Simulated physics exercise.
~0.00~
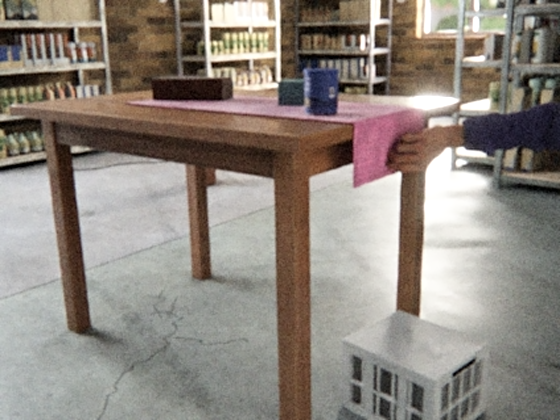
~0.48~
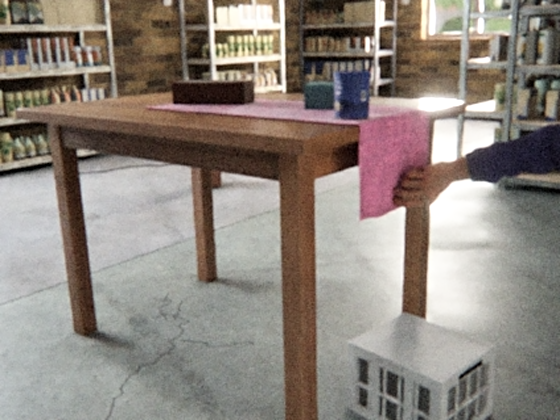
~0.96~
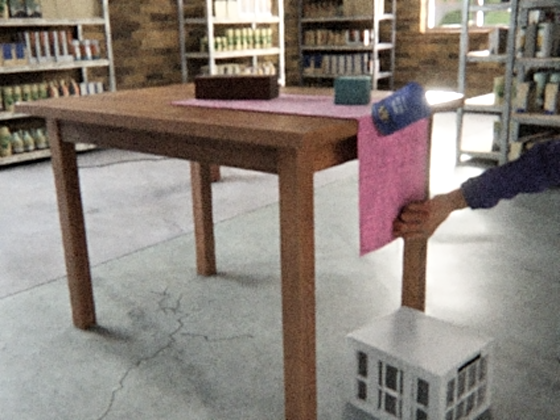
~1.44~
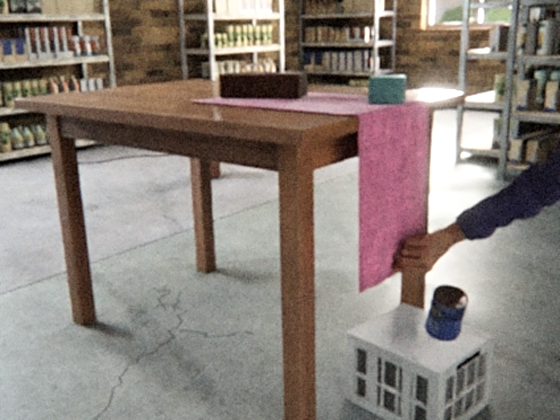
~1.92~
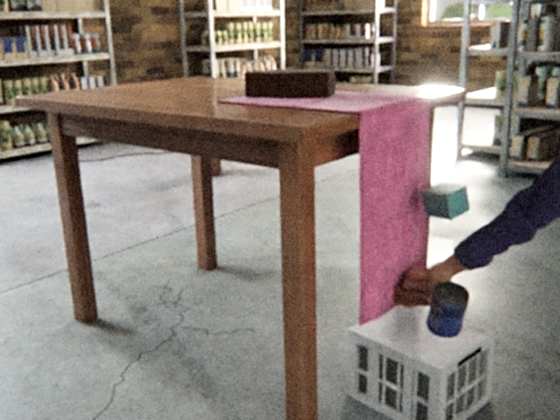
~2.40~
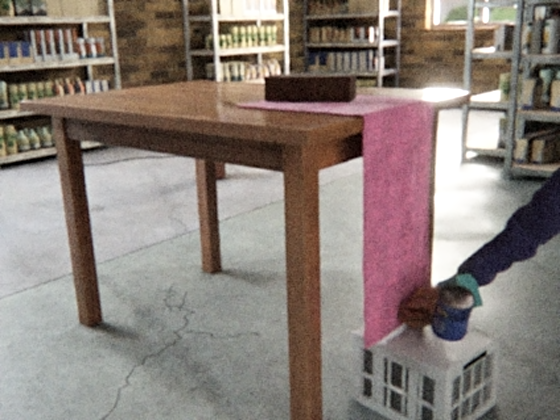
A hand slowly pulled a pink cloth down over the end of a wooden table, and the blue tin tipped off onto the white crate below, followed by the turquoise block, until the cloth reached the crate with the dark brick still on the table.
